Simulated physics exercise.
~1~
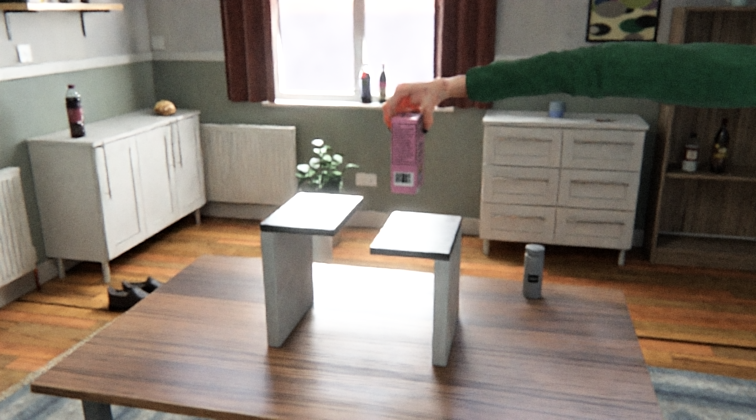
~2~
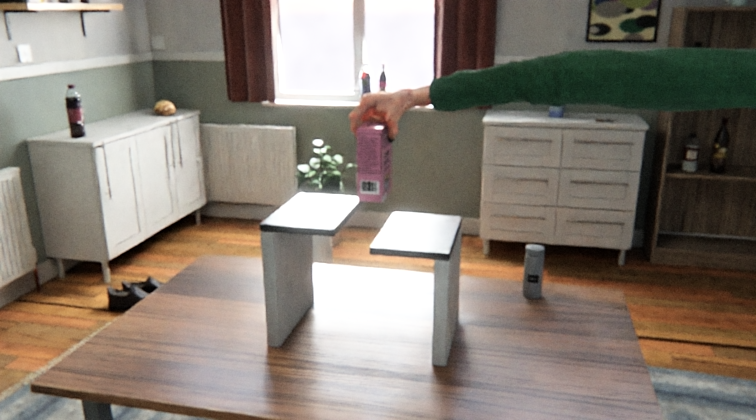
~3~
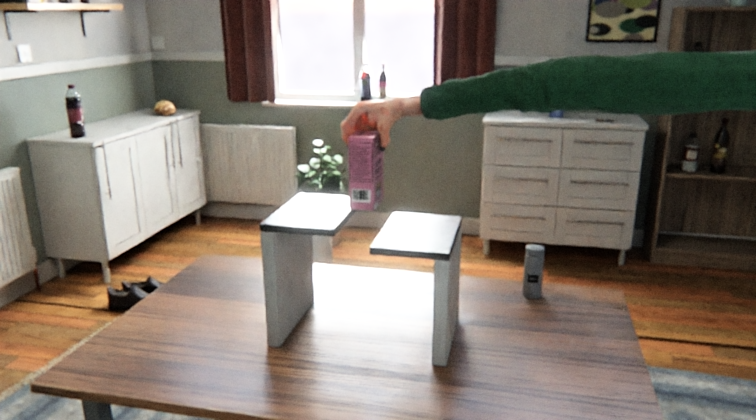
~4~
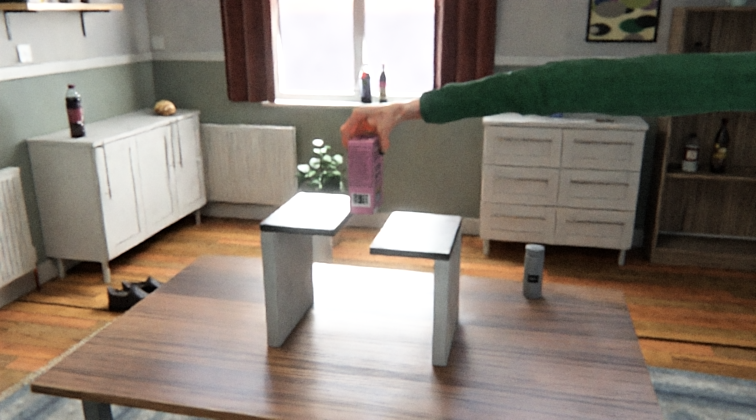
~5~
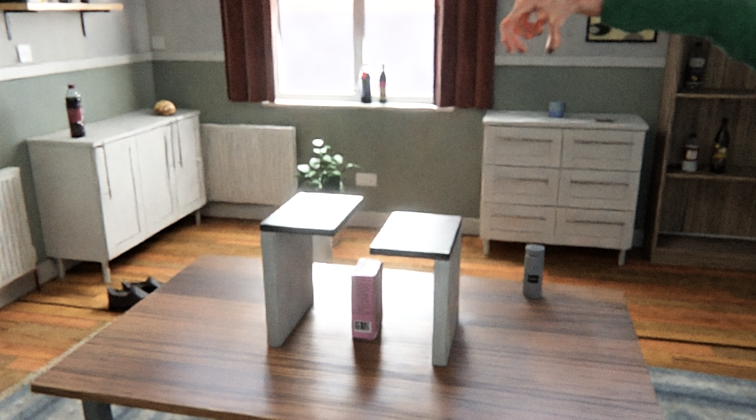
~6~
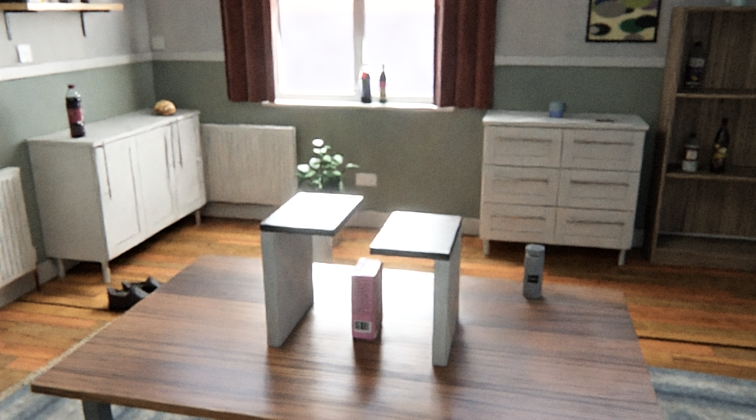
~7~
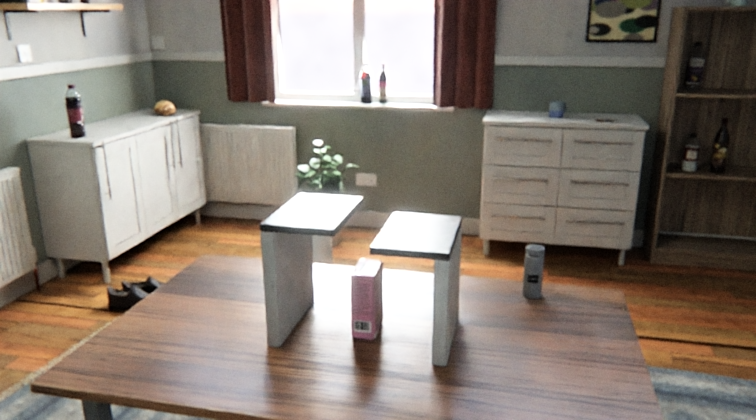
A hand lowers a pink packet between two ledges and releases it onto the table.
